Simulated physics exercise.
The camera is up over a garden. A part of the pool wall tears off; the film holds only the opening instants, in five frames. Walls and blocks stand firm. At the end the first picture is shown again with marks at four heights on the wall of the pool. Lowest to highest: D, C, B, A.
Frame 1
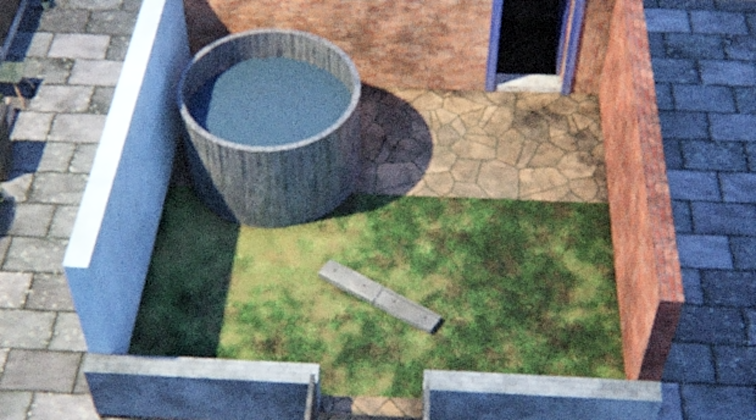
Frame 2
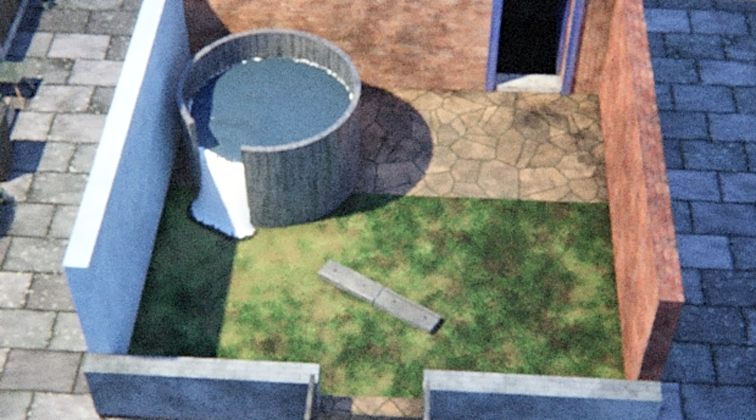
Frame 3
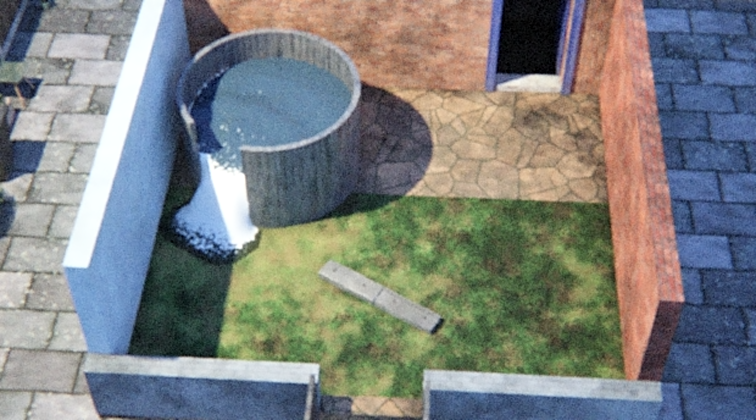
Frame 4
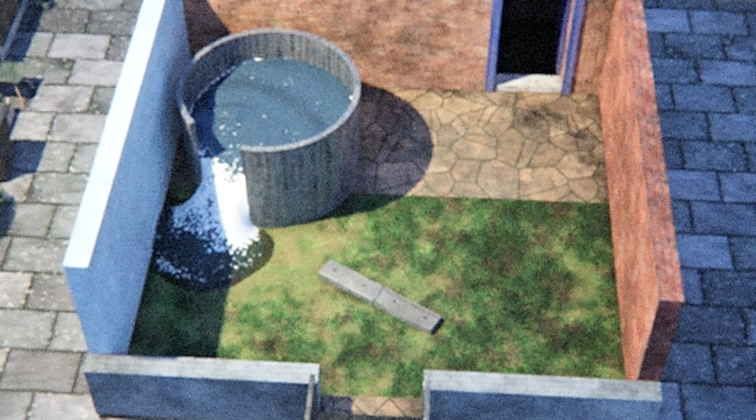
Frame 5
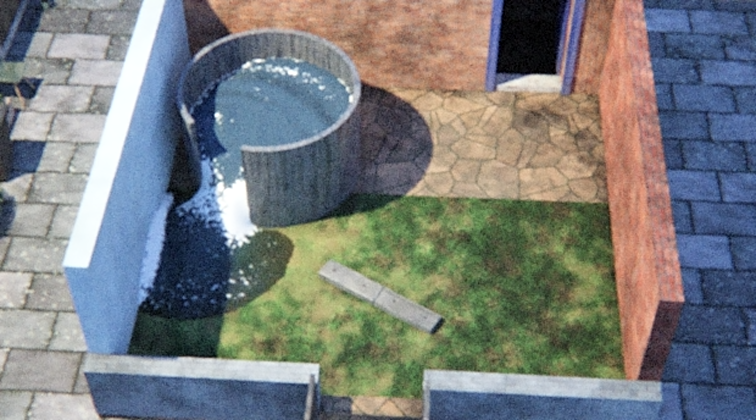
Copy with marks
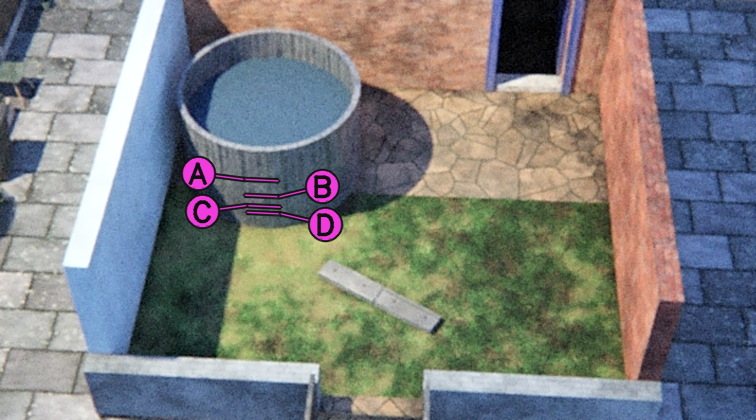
In a walled garden, water pours from a gap in a round pool and spreads over grass.
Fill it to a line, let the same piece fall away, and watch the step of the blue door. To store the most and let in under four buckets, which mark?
A will do.
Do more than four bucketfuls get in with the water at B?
No.
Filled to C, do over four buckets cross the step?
No, not at all.
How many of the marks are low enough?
All of the four.
In magenta, A at (260, 180); B at (262, 196); C at (263, 206); D at (263, 213); from the bottom up D, C, B, A.
With A, a splash gets over, under a bucket.
With B, nothing gets over.
With C, nothing gets over.
With D, nothing gets over.
